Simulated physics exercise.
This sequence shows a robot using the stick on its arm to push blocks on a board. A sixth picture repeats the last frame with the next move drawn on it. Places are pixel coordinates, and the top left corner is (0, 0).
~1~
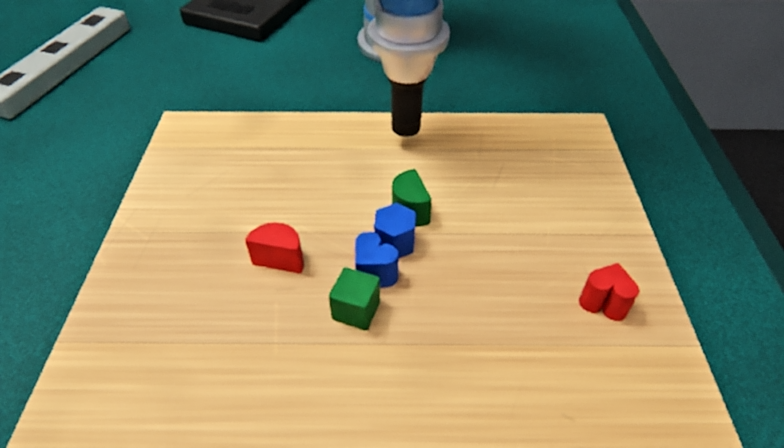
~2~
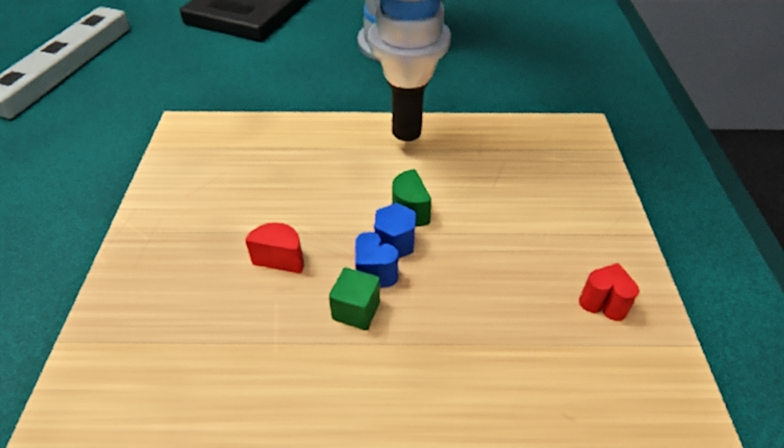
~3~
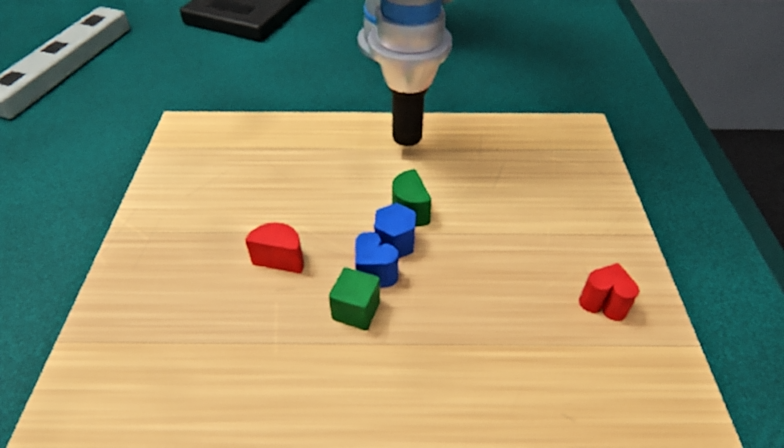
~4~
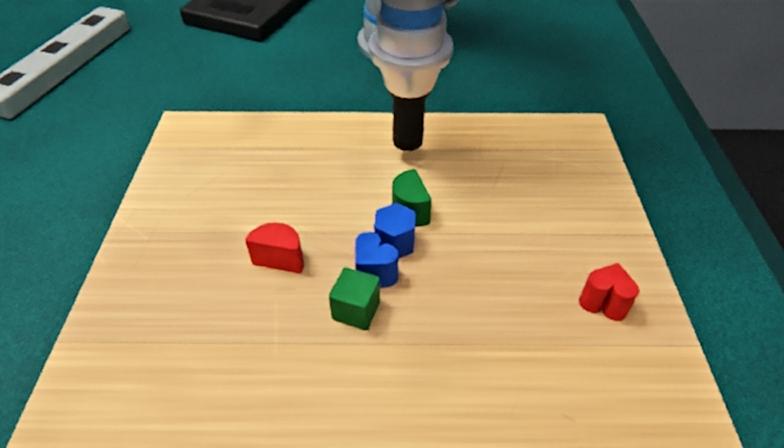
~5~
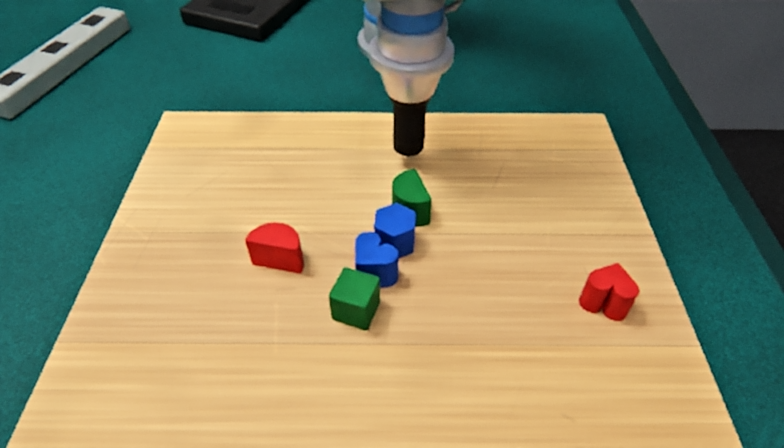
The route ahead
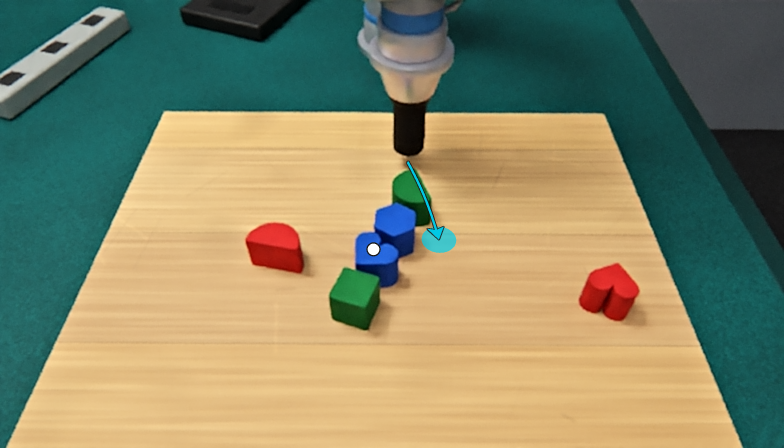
On a wooden board, a robot's black stick moves slightly toward the still, colourful blocks.
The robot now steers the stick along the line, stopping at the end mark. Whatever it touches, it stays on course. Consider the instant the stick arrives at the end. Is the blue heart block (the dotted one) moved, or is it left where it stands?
The block you're asking about gets moved.
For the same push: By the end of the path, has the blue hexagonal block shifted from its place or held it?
The blue hexagonal block changes place.
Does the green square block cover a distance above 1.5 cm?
In short: Yes.
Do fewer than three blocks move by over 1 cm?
I'd say no.
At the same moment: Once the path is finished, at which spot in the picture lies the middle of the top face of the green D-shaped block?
At roughly (407, 236).
Path on the board, from (408, 163) via (420, 186) and (430, 211), ending at (439, 239); the dot is on the blue heart block.
One third of the way, stick at (421, 171); green D-shaped block at (410, 190).
Two thirds of the way, stick at (431, 196); green square block at (348, 294), turned 25° anticlockwise; blue heart block at (358, 262); blue hexagonal block at (382, 238), turned 20° clockwise; green D-shaped block at (410, 215), turned 25° clockwise.
At the end, stick at (440, 225); green square block at (341, 304), turned 30° anticlockwise; blue heart block at (340, 271); blue hexagonal block at (365, 247), turned 40° clockwise; green D-shaped block at (407, 236), turned 65° clockwise.
